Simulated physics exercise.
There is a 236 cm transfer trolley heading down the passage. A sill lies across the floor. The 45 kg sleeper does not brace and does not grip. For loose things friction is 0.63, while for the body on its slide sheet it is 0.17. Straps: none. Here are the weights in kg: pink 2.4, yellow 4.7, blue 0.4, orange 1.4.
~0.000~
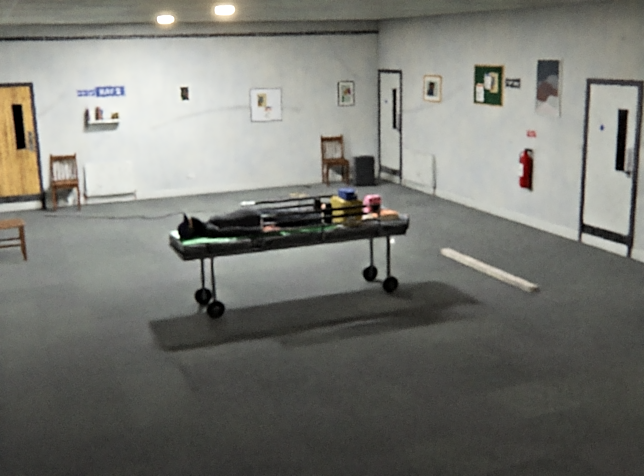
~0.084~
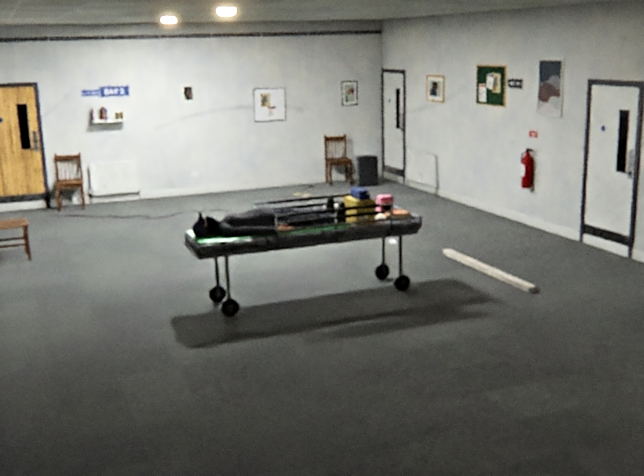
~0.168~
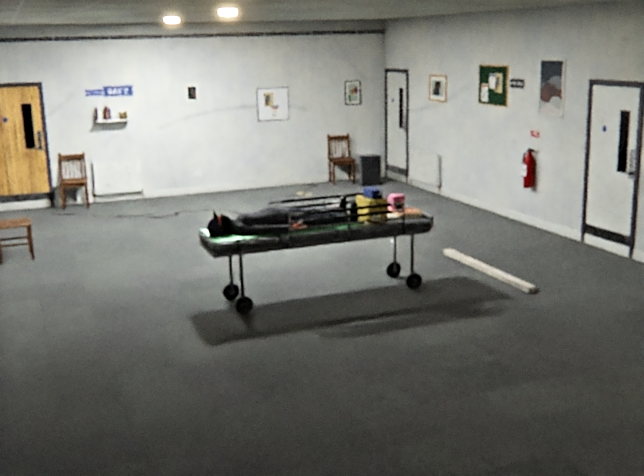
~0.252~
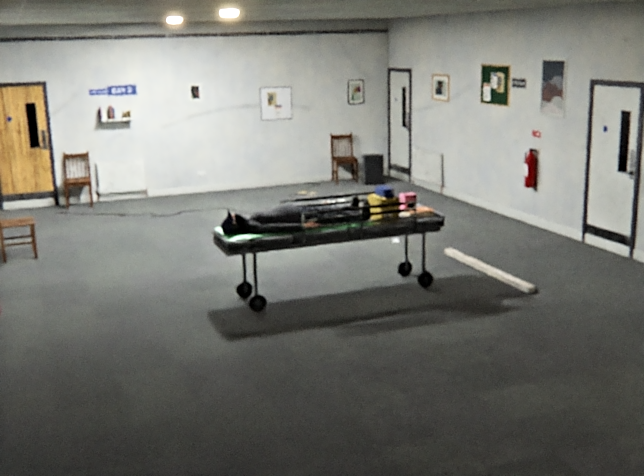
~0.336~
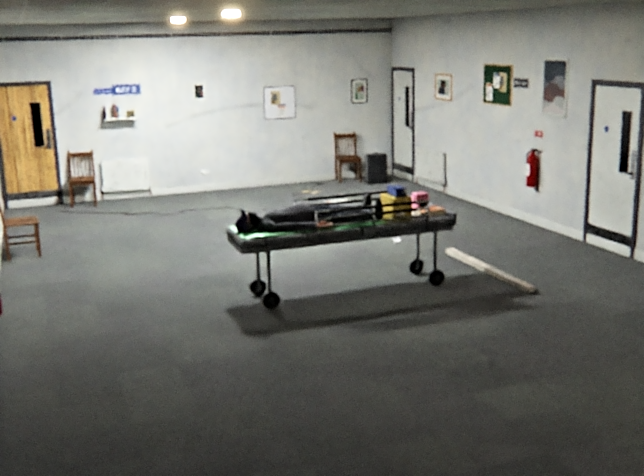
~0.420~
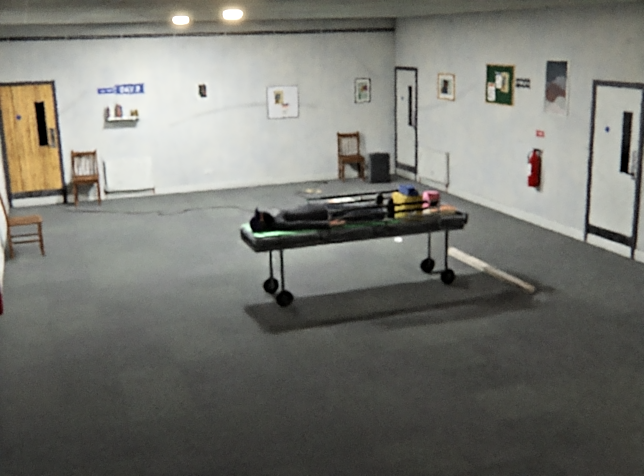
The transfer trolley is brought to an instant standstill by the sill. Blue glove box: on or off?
On.
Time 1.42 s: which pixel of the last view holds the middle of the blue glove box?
Somewhere close to (471, 184).
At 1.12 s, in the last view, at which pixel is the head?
Roughly (337, 215).
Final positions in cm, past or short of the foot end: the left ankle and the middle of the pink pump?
Left ankle, 50 centimetres short; pink pump, 10 centimetres short.
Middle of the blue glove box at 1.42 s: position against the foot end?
Position: Approx. 35 cm short.
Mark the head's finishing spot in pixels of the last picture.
It ends up around (337, 215), more or less.
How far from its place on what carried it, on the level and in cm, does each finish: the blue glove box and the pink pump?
Lab note: Blue glove box close to 25, pink pump close to 10.
It happens at 0.72 s.
After 0.87 s the blue glove box is 42 cm short of the foot end, tilted 0°, near (466, 185) in the last picture's view; the yellow holdall 44 cm short of the foot end, tilted 0°.
After 1.12 s the blue glove box is 35 cm short of the foot end, tilted 0°, near (471, 184) in the last picture's view.
After 1.42 s the blue glove box is 35 cm short of the foot end, tilted 0°, near (471, 184) in the last picture's view.
When all is still (1.6 s), pink pump stays on; yellow holdall stays on; blue glove box stays on; orange folder stays on; left ankle stops short of the foot end.
